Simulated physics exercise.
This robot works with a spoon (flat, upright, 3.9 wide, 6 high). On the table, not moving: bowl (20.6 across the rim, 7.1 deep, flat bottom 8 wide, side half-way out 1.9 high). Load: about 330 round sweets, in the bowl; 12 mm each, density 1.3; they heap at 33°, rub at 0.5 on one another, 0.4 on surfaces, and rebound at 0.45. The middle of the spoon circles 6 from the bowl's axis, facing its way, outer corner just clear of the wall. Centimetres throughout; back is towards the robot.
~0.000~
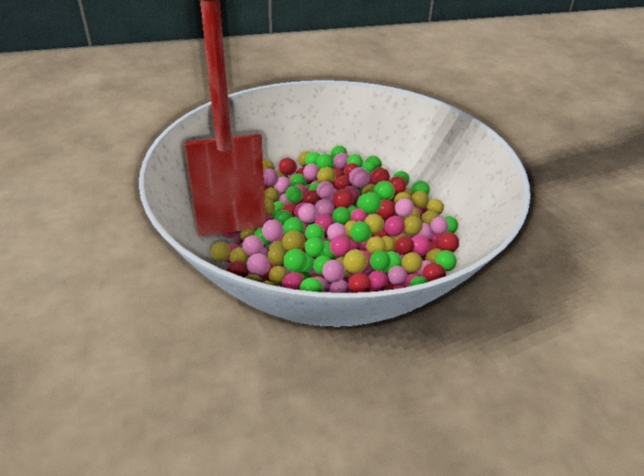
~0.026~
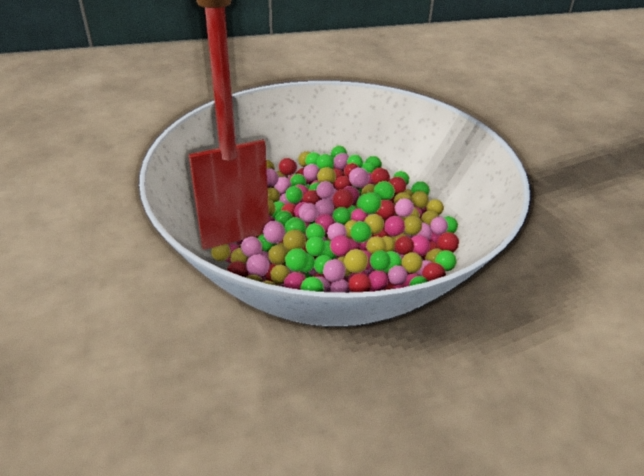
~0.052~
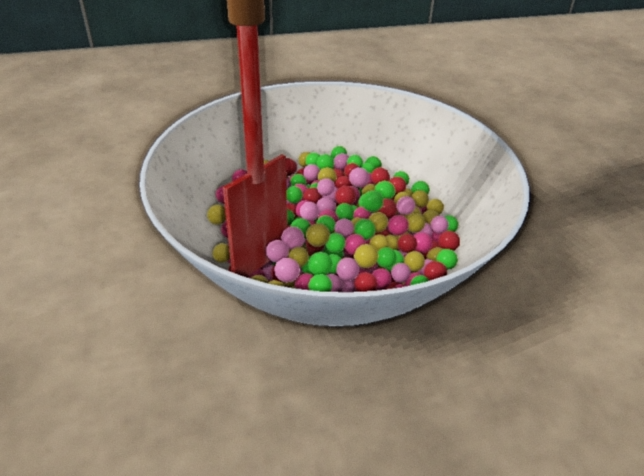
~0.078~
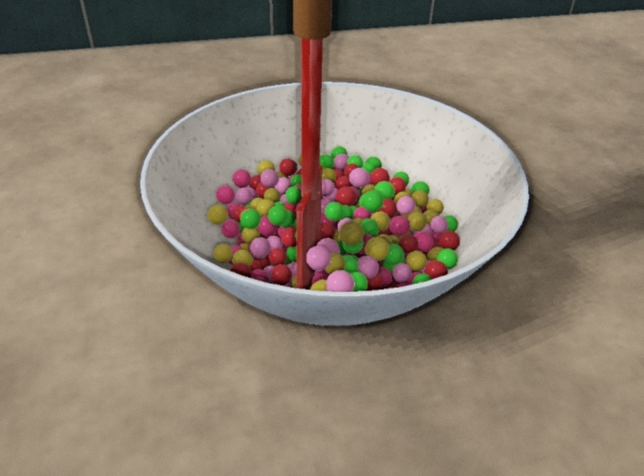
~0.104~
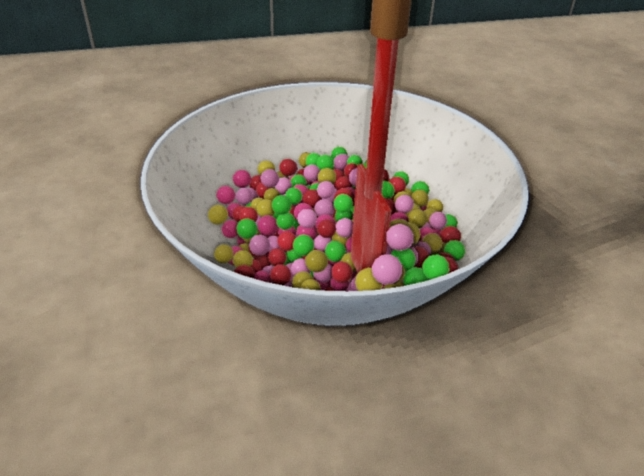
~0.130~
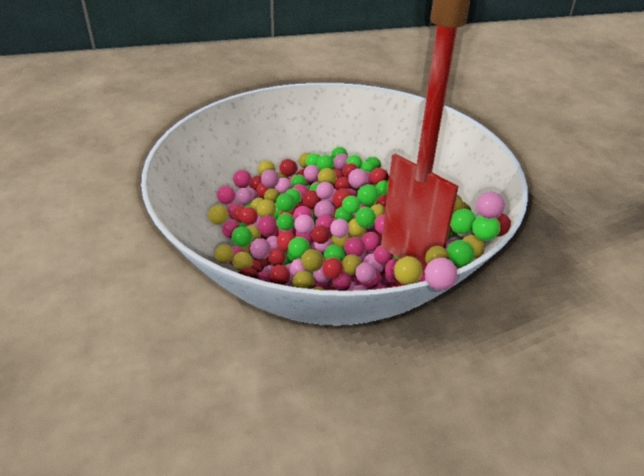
In a speckled white bowl, a red spatula-like tool sweeps left to right through colourful balls.
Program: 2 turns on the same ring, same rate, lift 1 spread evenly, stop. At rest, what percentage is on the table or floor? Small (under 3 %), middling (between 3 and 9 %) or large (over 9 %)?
Share on the table or floor: Large (over 9 %).
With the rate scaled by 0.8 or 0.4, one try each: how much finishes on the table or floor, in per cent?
Some 15 and 0 per cent.
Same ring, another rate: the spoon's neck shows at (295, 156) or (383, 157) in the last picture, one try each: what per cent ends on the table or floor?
About 0 and 10 per cent.
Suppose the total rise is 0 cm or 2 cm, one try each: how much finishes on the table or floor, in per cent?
Some 35 and 10 per cent.
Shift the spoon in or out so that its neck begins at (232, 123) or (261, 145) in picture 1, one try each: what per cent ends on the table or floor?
About 30 and 25 per cent.
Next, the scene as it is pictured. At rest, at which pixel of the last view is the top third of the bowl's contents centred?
At about (331, 220).
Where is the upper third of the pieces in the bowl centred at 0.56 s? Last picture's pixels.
Around (333, 219).
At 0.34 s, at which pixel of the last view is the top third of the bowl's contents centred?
At about (298, 214).
By 0.34 s, 351° round, highest piece 12 above the table; 298 in the bowl, 14 on the table or floor, 18 in flight or on the tool.
By 0.56 s, 222° round, highest piece 8 above the table; 284 in the bowl, 44 on the table or floor, 2 in flight or on the tool.
By 0.87 s, 0° round, highest piece 4 above the table; 280 in the bowl, 50 on the table or floor.
By 1.57 s, 0° round, highest piece 4 above the table; 280 in the bowl, 50 on the table or floor.
Final count, 280 in the bowl, 50 on the table or floor. That is 15 % on the table or floor.
